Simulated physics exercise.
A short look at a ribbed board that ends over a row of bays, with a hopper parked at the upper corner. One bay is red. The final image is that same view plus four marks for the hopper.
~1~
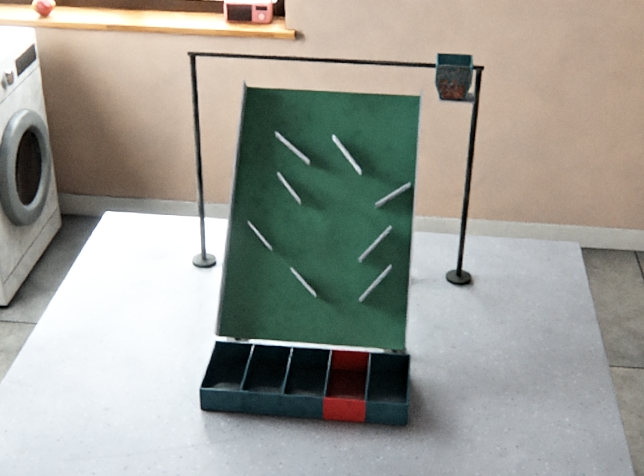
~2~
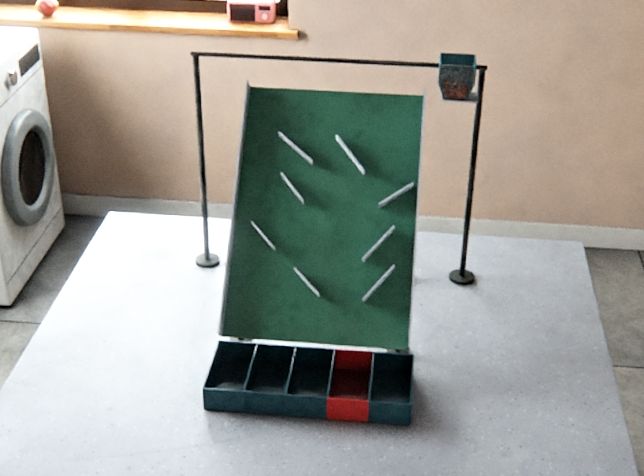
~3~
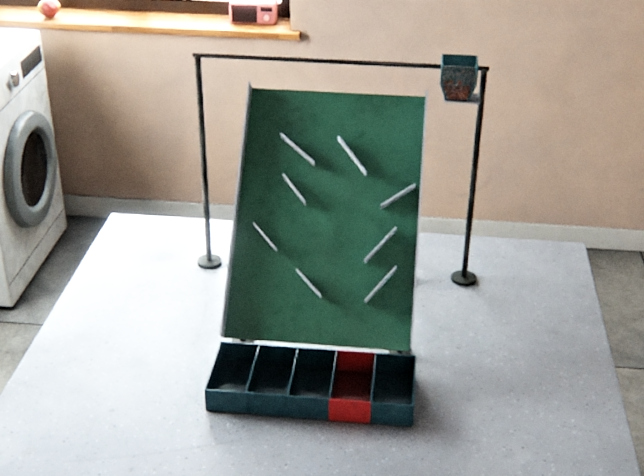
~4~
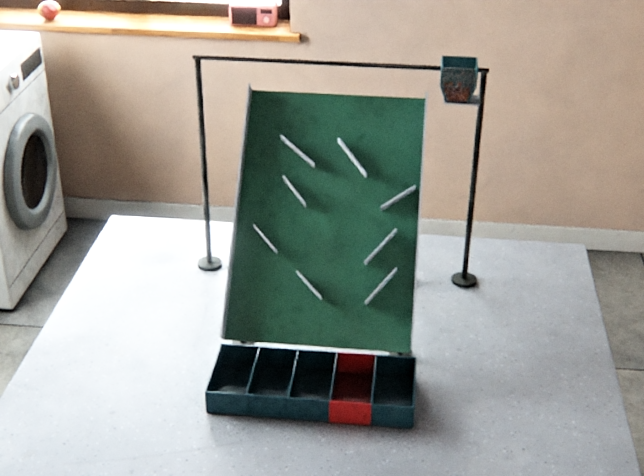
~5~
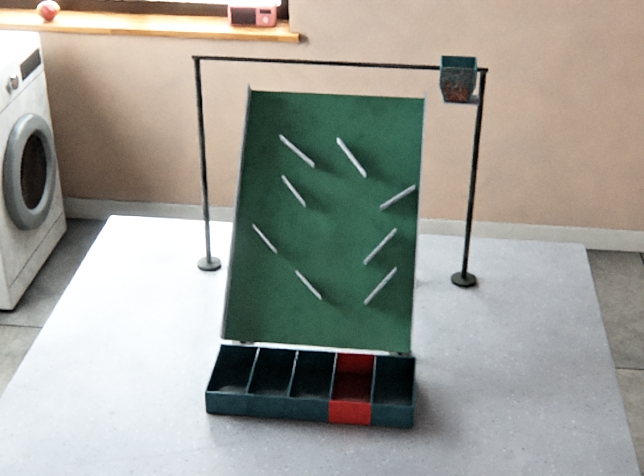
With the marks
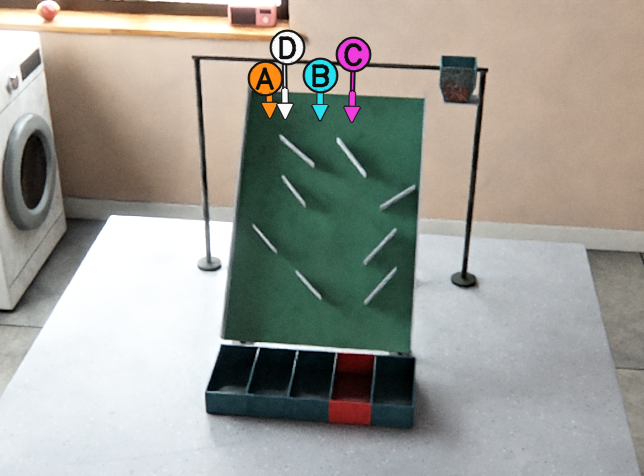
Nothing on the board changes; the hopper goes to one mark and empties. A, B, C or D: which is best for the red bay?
Take B.
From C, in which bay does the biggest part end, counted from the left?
The third from the left.
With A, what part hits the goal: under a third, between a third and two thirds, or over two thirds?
Mark A gives under a third.
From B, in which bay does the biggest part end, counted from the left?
The fourth from the left.
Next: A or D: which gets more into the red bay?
The answer is D.
On the marked copy, mark A meets the board at (269, 112); mark B meets the board at (320, 114); mark C meets the board at (351, 116); mark D meets the board at (285, 113).
With A, close to a quarter in the red bay, the bulk in other bays.
With B, close to two thirds in the red bay, close to a third in other bays.
With C, close to a third in the red bay, close to two thirds in other bays, only a few held on the board.
With D, close to a third in the red bay, close to two thirds in other bays.
